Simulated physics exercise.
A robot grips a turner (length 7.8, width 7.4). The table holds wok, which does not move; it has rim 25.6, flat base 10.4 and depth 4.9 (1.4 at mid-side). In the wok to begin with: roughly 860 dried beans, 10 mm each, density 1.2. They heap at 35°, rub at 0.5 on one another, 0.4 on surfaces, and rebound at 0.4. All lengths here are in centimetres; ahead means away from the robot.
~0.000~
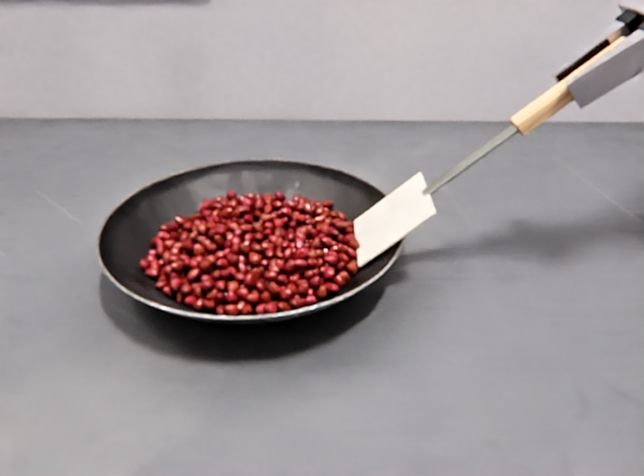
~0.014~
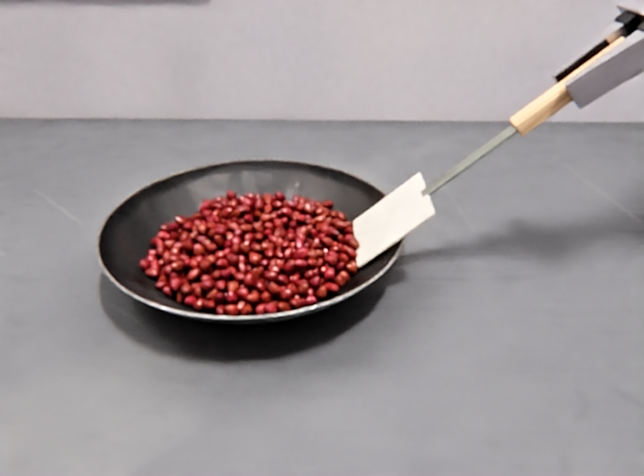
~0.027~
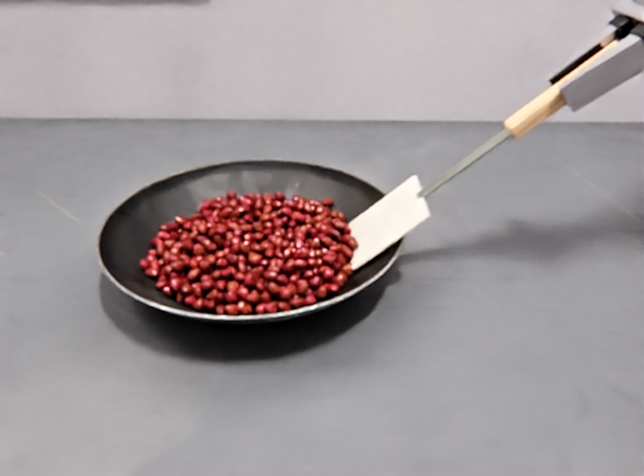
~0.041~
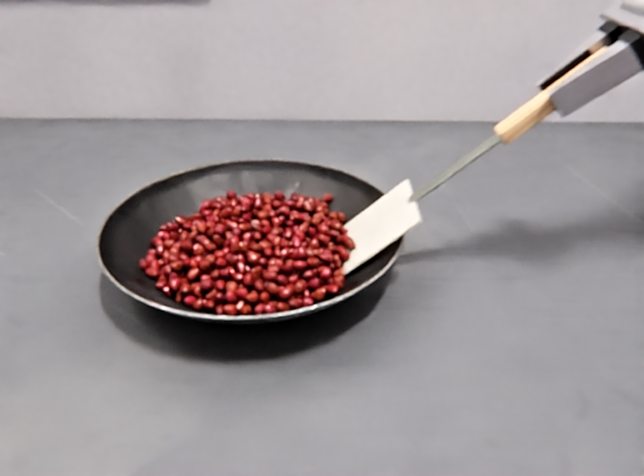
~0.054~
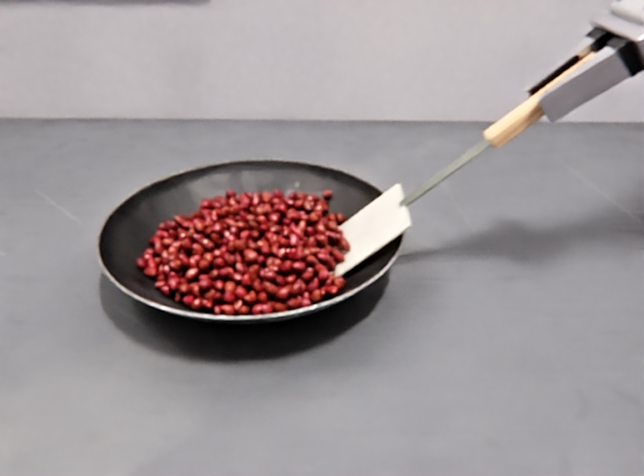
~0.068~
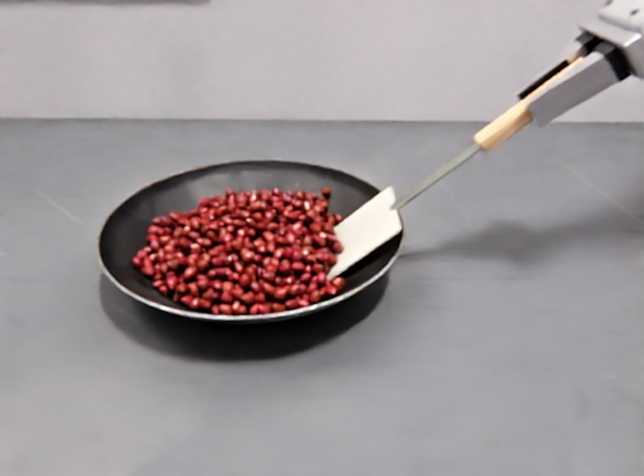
A heap of glossy dark red beans sits in a black wok on a plain grey table against a pale grey wall, seen from slightly above. At the right, a grey robotic arm holds a turner with a wooden handle, metal shaft and flat white blade. The blade slides slowly left and slightly down, nudging the beans a little leftward, while the wok stays still.
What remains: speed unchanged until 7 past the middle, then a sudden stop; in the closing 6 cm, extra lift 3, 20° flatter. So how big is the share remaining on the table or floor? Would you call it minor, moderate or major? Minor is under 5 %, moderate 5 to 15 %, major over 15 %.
I would call it moderate.
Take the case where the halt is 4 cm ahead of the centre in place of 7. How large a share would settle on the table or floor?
Result: Approx. 0 %.
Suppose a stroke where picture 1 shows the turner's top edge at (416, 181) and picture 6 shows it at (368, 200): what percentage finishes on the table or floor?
Near 20 in a hundred.
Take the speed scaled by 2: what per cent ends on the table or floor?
That comes to some 30 per cent, roughly.
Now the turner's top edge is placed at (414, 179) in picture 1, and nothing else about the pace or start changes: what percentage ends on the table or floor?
Spill: Approx. 10 per cent.
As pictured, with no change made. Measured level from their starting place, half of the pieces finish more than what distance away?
5 cm.
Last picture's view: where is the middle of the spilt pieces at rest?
I'd point to somewhere close to (83, 262).
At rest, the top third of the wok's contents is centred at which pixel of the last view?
Around (157, 220).
After 0.16 s, sloping 42°, highest piece 5 above the table; 855 in the wok.
After 0.25 s, sloping 34°, highest piece 7 above the table; 844 in the wok, 11 on the blade or in flight.
After 0.49 s, sloping 22°, highest piece 7 above the table; 779 in the wok, 67 on the table or floor, 9 on the blade or in flight.
After 1.54 s, sloping 22°, highest piece 7 above the table; 775 in the wok, 80 on the table or floor.
At rest, 775 in the wok, 80 on the table or floor. That is 9 % on the table or floor.
